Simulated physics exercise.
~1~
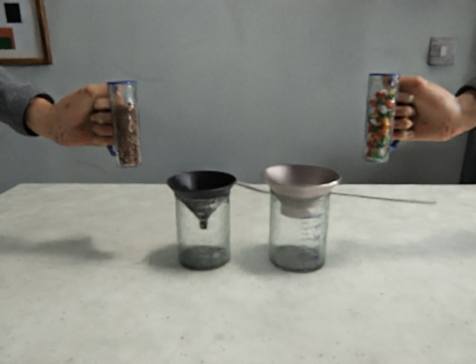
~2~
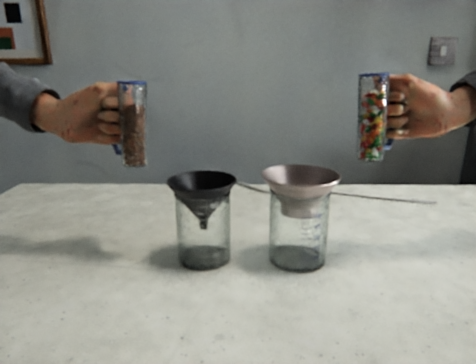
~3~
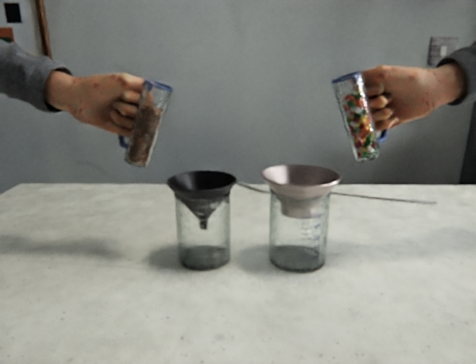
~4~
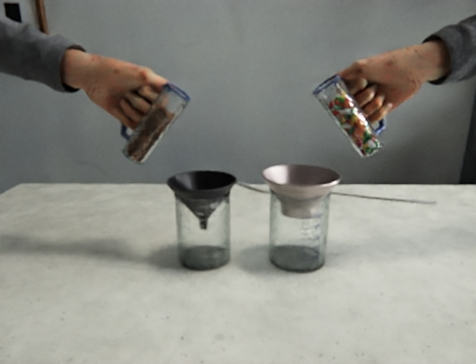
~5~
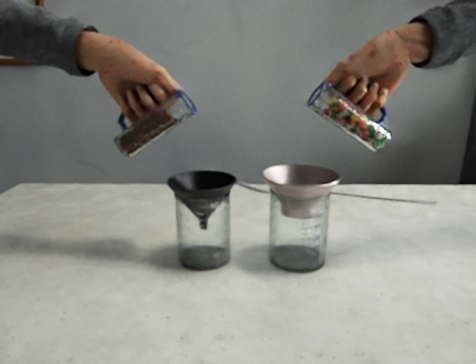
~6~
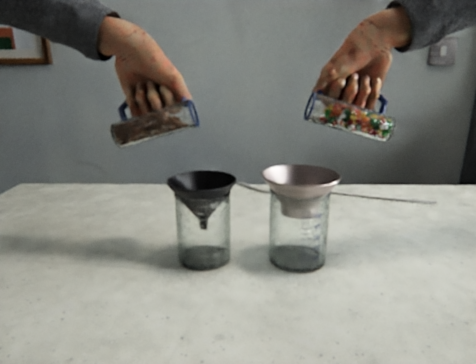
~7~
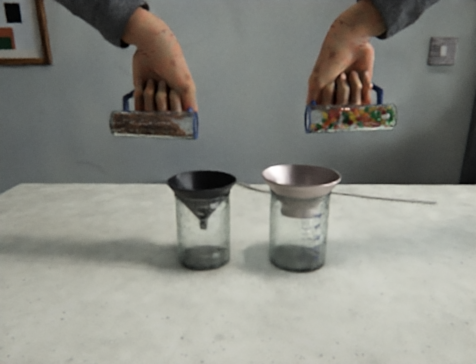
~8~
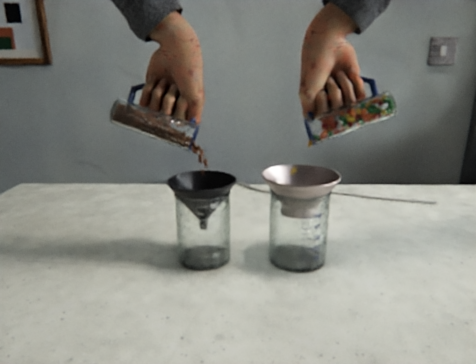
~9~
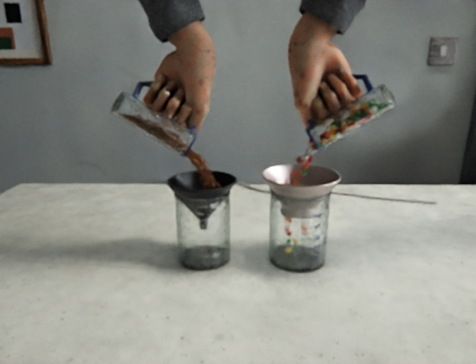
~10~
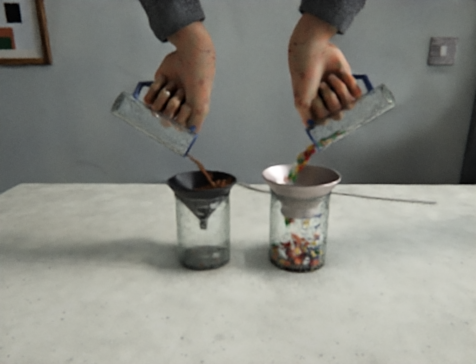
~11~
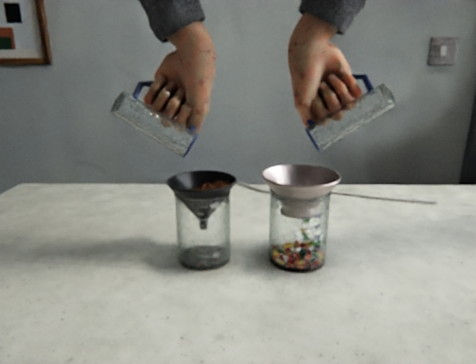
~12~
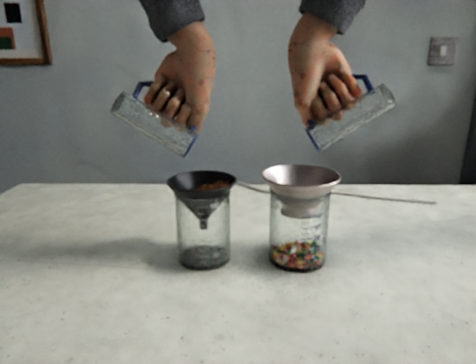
Two hands tip cups over funnels; the left funnel clogs while the right empties into its jar.
